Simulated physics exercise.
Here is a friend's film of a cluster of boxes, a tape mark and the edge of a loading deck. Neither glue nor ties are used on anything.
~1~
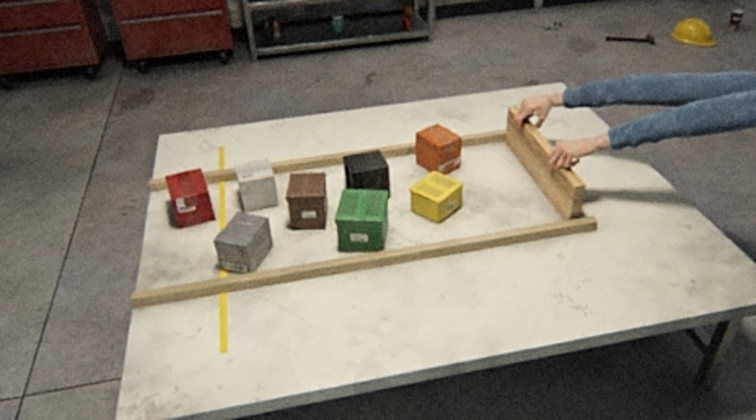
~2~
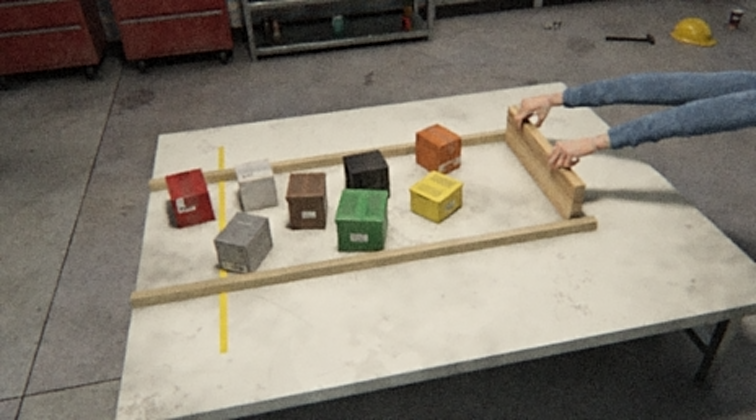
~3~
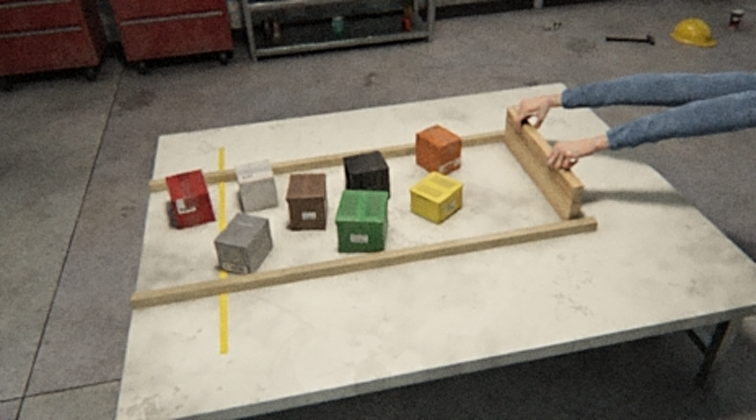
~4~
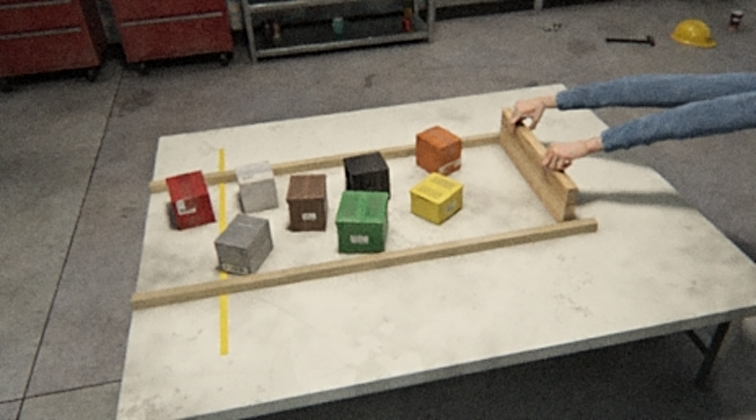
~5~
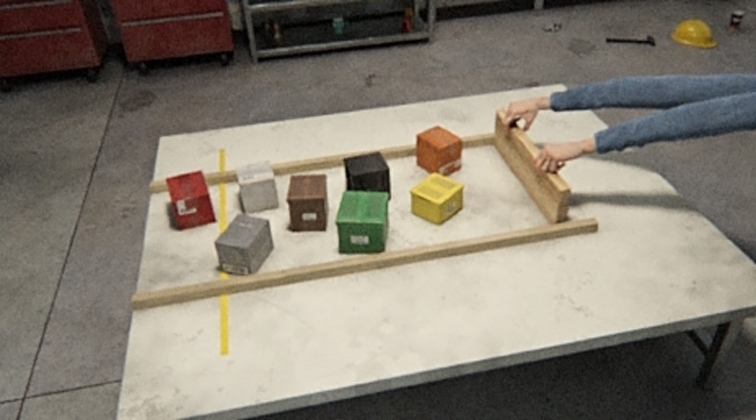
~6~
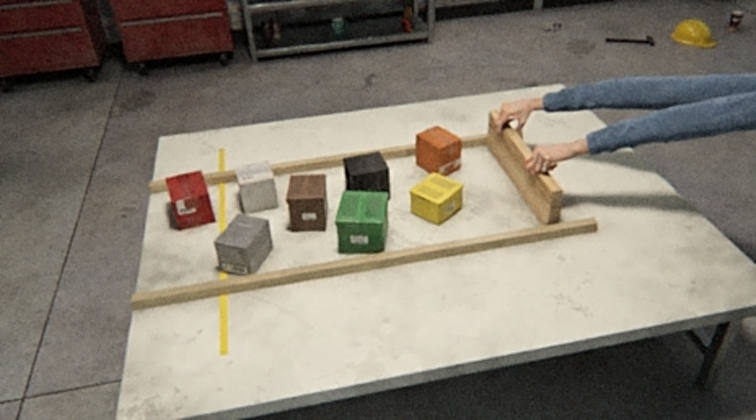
A wooden plank, gripped by two hands reaching in from the right, rests at first across the right end of two wooden rails on a pale table. The hands then slide it a short way left, toward orange and yellow boxes, while all eight boxes between the rails stay still.
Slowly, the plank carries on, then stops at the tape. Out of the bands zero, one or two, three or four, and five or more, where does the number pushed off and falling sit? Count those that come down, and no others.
It sits at one or two.
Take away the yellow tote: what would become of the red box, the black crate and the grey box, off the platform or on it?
The red box is gone; the black crate keeps its place; and the grey box keeps its place.
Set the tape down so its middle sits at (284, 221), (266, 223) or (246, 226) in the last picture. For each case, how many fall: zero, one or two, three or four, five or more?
Going one by one, the answers are zero, zero and no fall at all.
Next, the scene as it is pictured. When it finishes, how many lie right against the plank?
The count in contact is 2.
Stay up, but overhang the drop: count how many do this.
Count: 3.
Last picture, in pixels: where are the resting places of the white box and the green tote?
White box at (160, 190), green tote at (156, 261).
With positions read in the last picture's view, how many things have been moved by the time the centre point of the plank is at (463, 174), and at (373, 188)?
I count 1 first and 5 after.
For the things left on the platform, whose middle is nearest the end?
Foremost, the brown tote.
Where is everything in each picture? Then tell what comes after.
The first picture shows red box (190, 198); grey box (244, 243); white box (257, 185); plank (540, 161); tape (222, 228).
The second picture shows grey box (244, 243); green tote (363, 221).
The third picture shows white box (257, 186); plank (539, 161).
The fourth picture shows red box (191, 200); yellow tote (436, 199).
The fifth picture shows grey box (245, 245); brown tote (309, 203).
The sixth picture shows red box (190, 200); grey box (245, 245); white box (257, 187); plank (520, 165); tape (223, 230).
Soon after, none off yet; red box at rest near (190, 200); grey box at rest near (245, 245); white box at rest near (257, 187).
After that, none off yet; red box displaced a little near (180, 201); grey box displaced about its own width near (178, 261); white box displaced about its own width near (217, 182).
In the end, the number that fall off is one or two; gone, grey box and red box.
